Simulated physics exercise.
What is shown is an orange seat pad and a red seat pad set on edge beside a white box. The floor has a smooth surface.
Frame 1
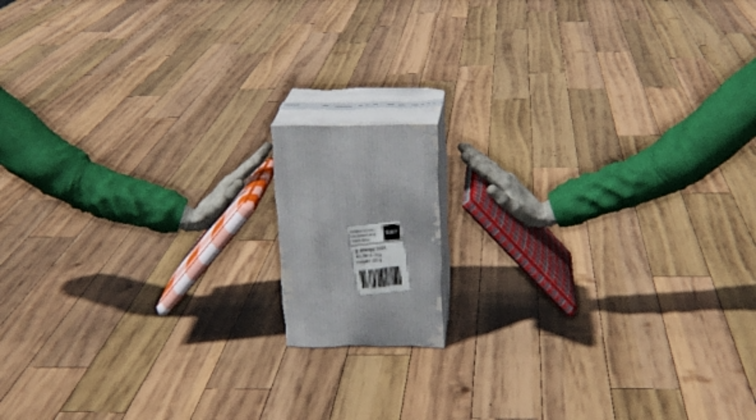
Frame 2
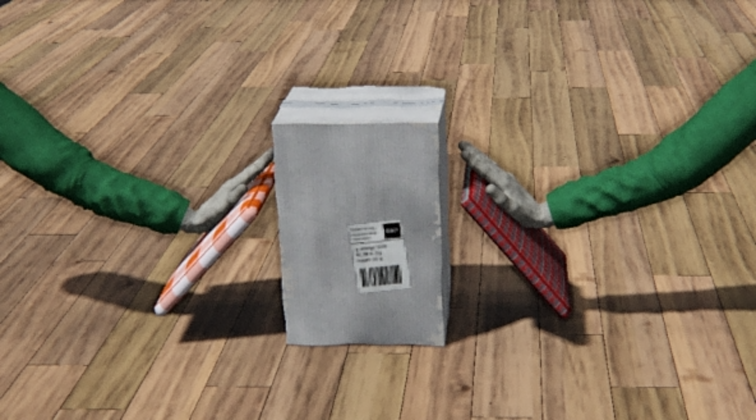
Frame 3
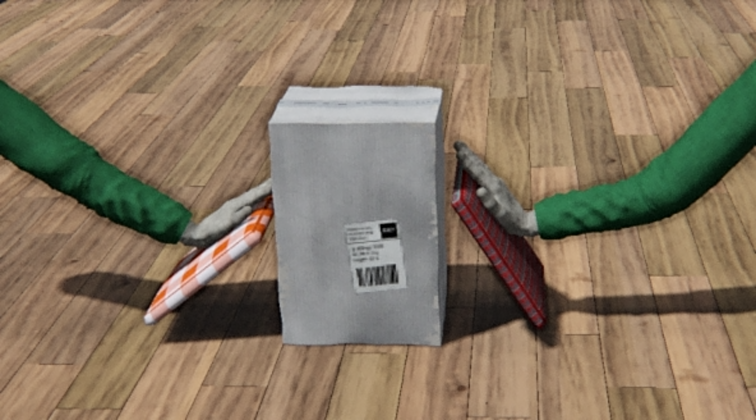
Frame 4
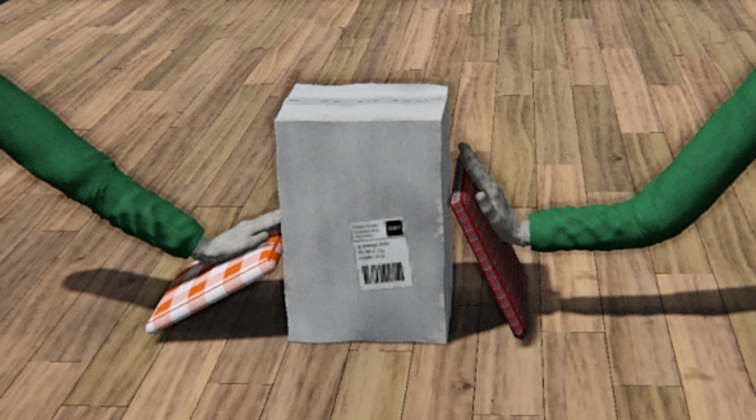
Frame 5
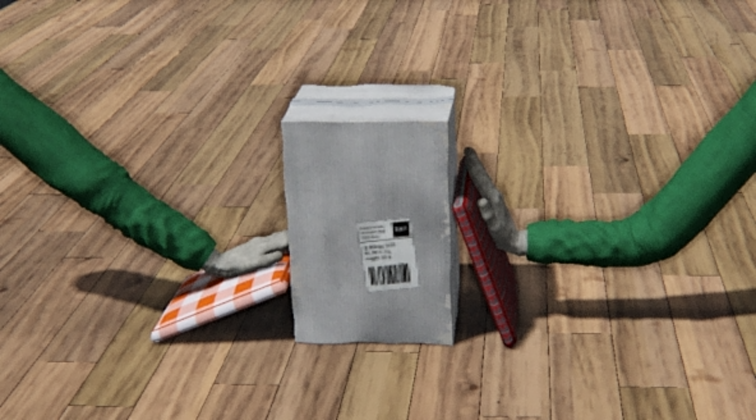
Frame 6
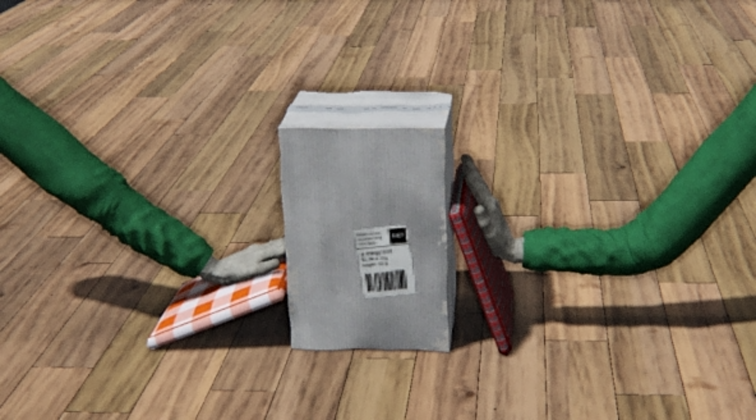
Two gloved hands in green sleeves pressed checked pads against a tall white box from both sides; the orange one on the left sank to a low slant while the red one swung nearly upright.
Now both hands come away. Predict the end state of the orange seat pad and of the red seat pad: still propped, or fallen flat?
I expect that the orange seat pad has fallen flat, the red seat pad remains propped.
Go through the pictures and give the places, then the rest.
Orange seat pad foot (162, 311), head (249, 208); red seat pad foot (571, 313), head (467, 203), in the first frame.
Orange seat pad foot (160, 312); red seat pad foot (566, 315), in the second frame.
Orange seat pad foot (150, 321); red seat pad foot (540, 325), in the third frame.
Orange seat pad foot (150, 330); red seat pad foot (520, 335), in the fourth frame.
Orange seat pad foot (155, 337); red seat pad foot (510, 344), in the fifth frame.
Orange seat pad foot (152, 344), head (280, 295), at a low slant; red seat pad foot (505, 351), head (455, 214), almost upright, in the sixth frame.
Then, 0.28 s past the final frame, orange seat pad flat on the floor near (227, 311); red seat pad still up near (482, 257).
When it is over, orange seat pad flat on the floor near (227, 313); red seat pad still up near (482, 257). The orange seat pad slips and lies down and the red seat pad holds its lean.
